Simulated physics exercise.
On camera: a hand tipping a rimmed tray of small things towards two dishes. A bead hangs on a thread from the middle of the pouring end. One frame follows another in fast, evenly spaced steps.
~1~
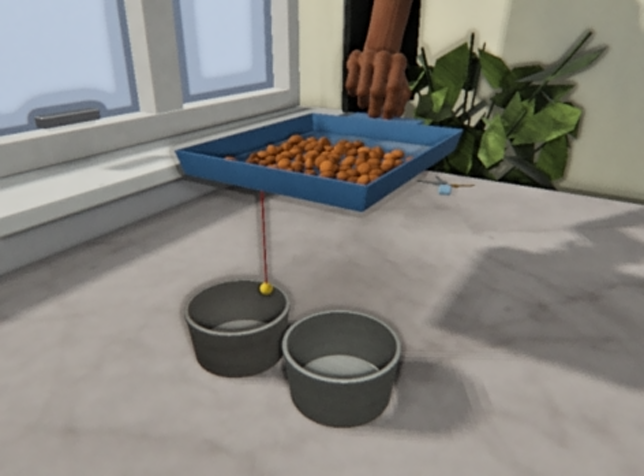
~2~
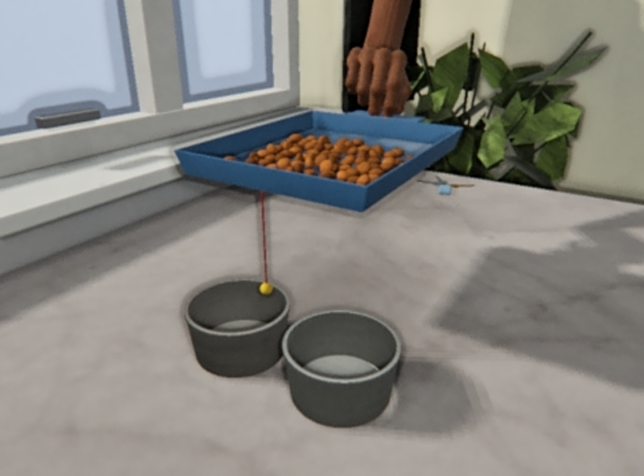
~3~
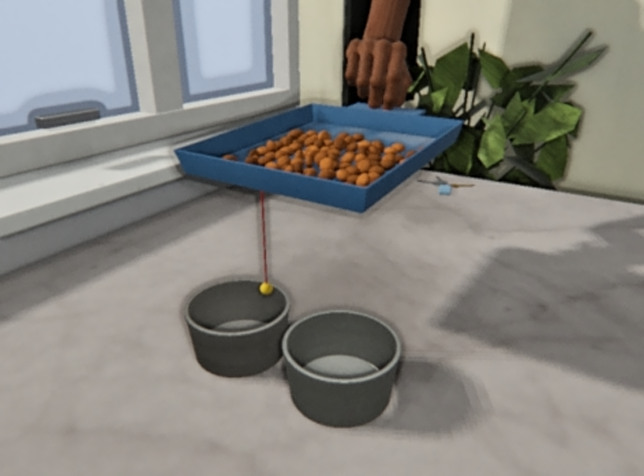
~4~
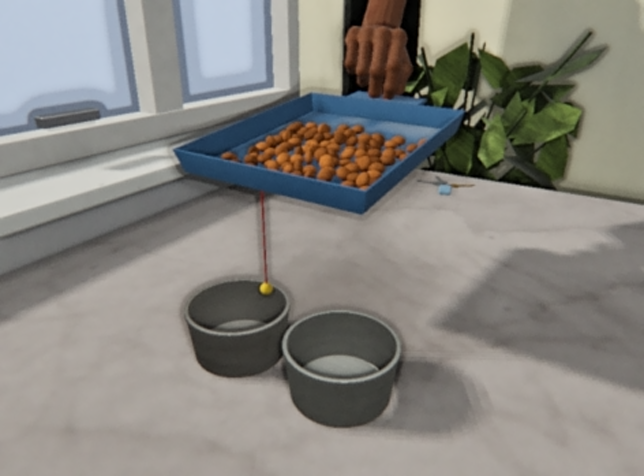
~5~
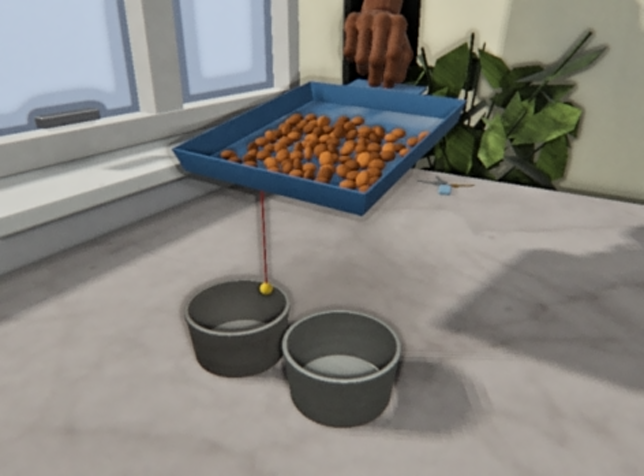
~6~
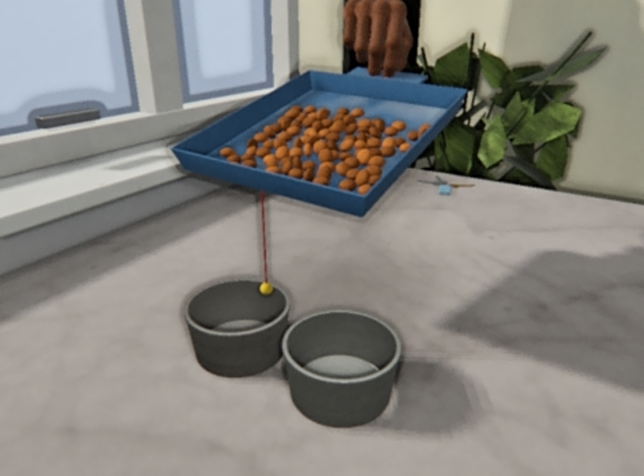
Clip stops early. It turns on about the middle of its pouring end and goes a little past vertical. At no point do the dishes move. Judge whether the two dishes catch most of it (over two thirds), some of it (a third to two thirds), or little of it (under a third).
They catch some of it.
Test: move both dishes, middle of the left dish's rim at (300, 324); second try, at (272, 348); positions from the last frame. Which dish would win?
On the first try it would be the one on the left, and on the second the one on the left.
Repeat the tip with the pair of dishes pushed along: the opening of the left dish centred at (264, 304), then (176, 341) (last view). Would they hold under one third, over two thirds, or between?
Taking the two places in turn, the answer is less than a third and then between a third and two thirds.
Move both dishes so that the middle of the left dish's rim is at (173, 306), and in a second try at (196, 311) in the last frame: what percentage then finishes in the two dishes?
60 % and 70 %.
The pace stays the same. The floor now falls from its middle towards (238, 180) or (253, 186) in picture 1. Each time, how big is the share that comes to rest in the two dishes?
Shares: 20 %, then 20 %.
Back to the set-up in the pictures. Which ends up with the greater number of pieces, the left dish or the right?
That's going to be the one at right.
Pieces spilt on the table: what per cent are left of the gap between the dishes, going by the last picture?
Left portion: Around 80 %.
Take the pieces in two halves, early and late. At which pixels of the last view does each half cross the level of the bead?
The opening half passes (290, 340), the closing half (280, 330).
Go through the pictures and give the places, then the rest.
The first frame shows corners of the pouring end (183, 150) and (363, 183), level; middle of the load (321, 163), bits of cat kibble; left dish (204, 348); right dish (311, 395); bead on its thread (267, 289).
The second frame shows corners of the pouring end (183, 150) and (363, 183), level; middle of the load (321, 162).
The third frame shows corners of the pouring end (182, 149) and (363, 185), tipped barely, lowest at the right corner; middle of the load (321, 159).
The fourth frame shows corners of the pouring end (181, 148) and (362, 187), tipped a little, lowest at the right corner; middle of the load (321, 155).
The fifth frame shows corners of the pouring end (180, 147) and (362, 189), tipped a little, lowest at the right corner; middle of the load (320, 150).
The sixth frame shows corners of the pouring end (179, 147) and (361, 191), tipped a little, lowest at the right corner; middle of the load (320, 146); left dish (204, 348); right dish (311, 395).
Just after the last frame, tray tipped steeply; every one on the tray.
A moment on, tray tipped right over; roughly two thirds on the tray; about a tenth in the right dish; roughly a quarter in the air.
Further on, tray tipped past a quarter turn; roughly half in the right dish; just a few in the left dish; roughly half outside both.
When it is over, tray tipped past a quarter turn; roughly half in the right dish; just a few in the left dish; roughly half outside both.
